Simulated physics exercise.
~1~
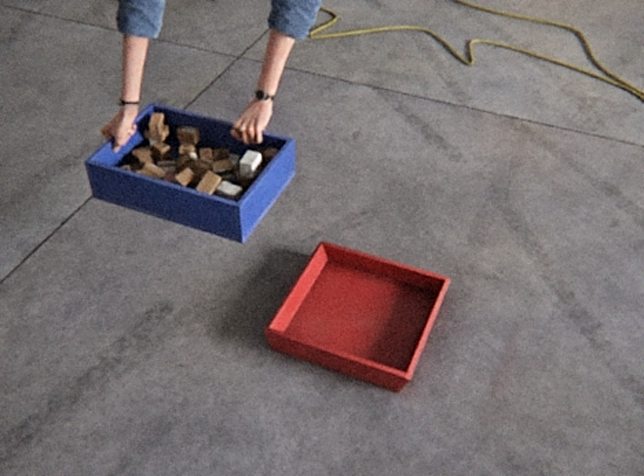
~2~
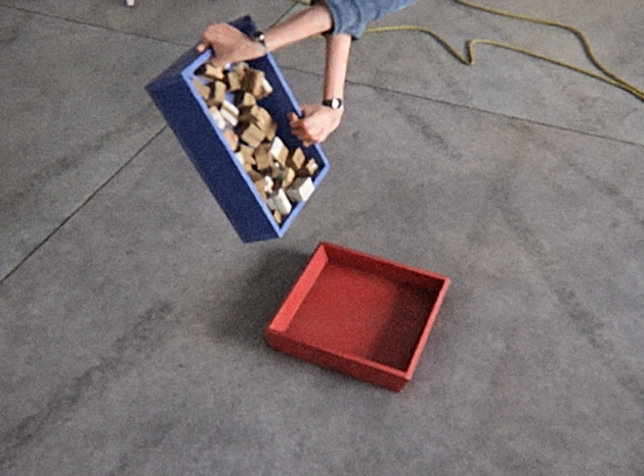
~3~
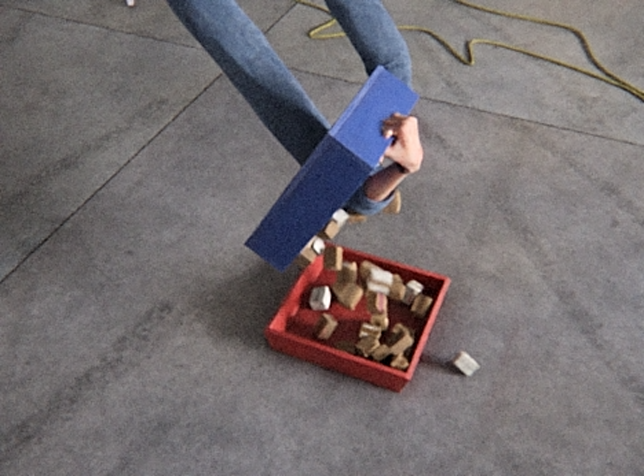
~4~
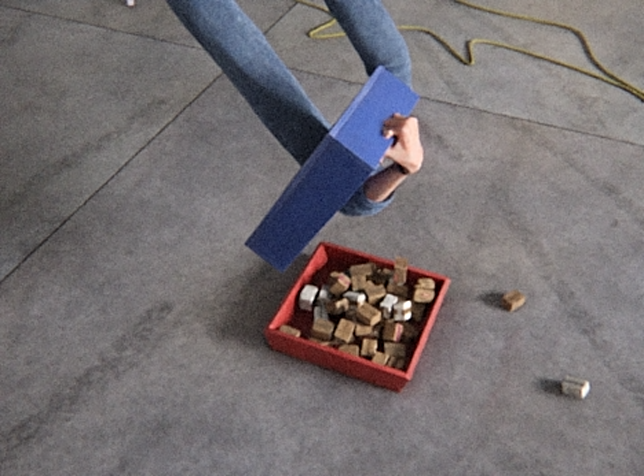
Two hands tip a blue tote of small blocks into a red box, spilling two outside.
